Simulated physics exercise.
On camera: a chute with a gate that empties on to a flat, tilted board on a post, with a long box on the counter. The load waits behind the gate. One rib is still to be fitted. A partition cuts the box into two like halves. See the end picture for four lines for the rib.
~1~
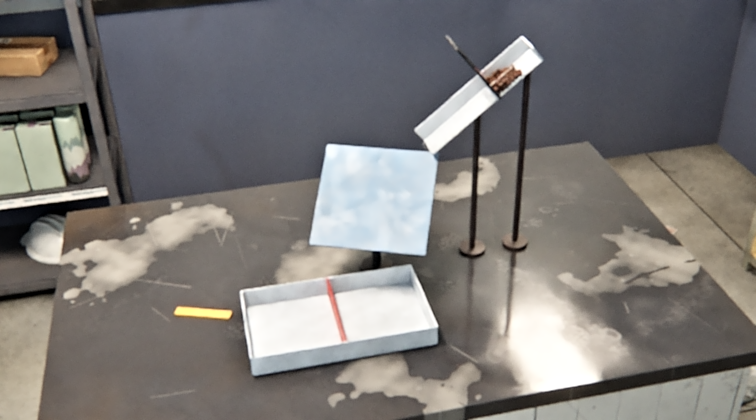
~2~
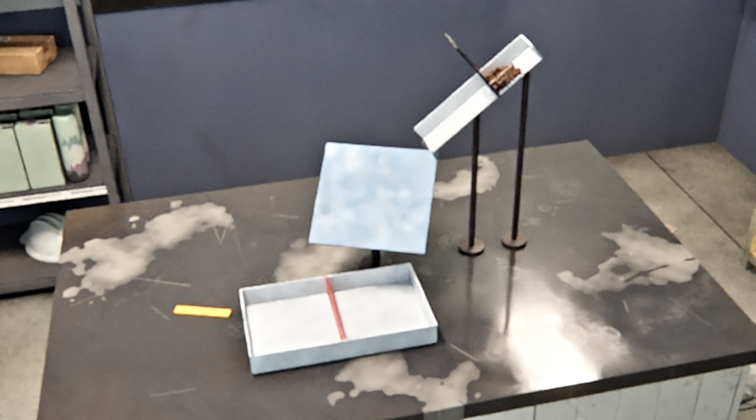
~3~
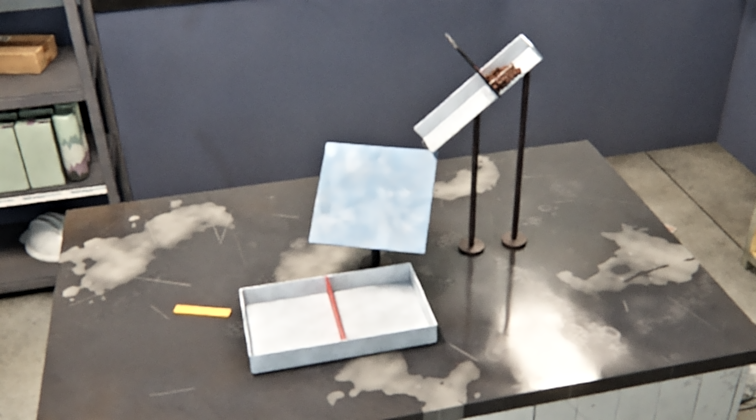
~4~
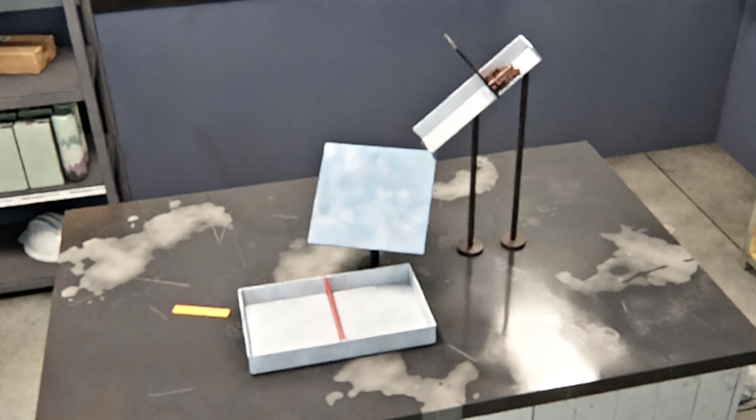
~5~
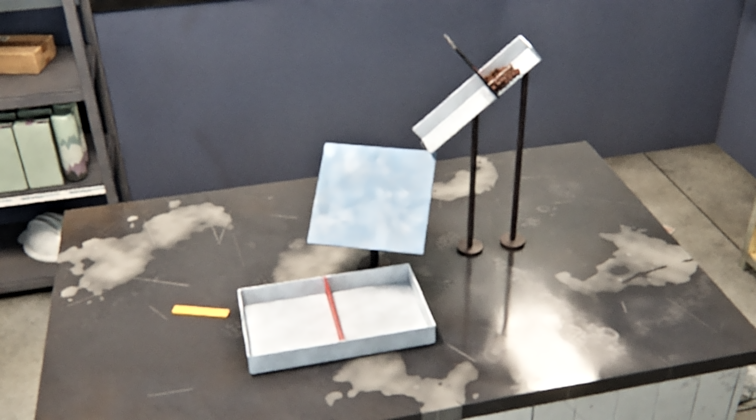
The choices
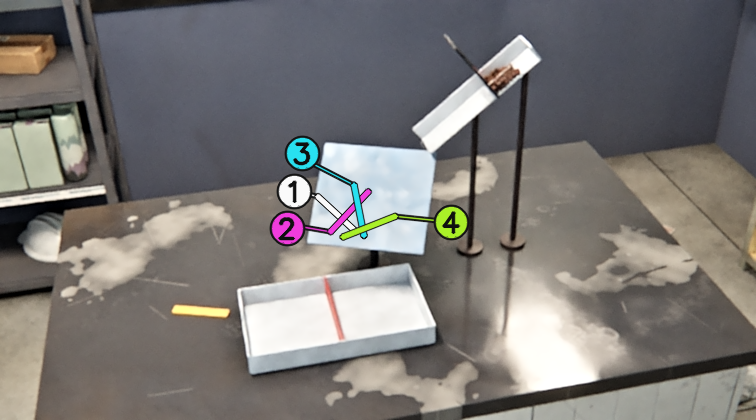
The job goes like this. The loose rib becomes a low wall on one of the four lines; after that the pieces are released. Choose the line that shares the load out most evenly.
Choose 2.
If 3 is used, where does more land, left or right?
More lands on the right.
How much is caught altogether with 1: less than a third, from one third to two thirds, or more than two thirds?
Line 1 gives more than two thirds.
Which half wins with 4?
Left.
On the marked copy, line 1 from (317, 196) to (355, 231); line 2 from (368, 191) to (330, 231); line 3 from (354, 185) to (363, 235); line 4 from (395, 216) to (343, 236).
Choosing 1, of what is caught, a small share in the left half, all but a few in the right.
Choosing 2, of what is caught, close to half in the left half, close to half in the right.
Choosing 3, of what is caught, a small share in the left half, all but a few in the right.
Choosing 4, of what is caught, the whole lot in the left half, none at all in the right.
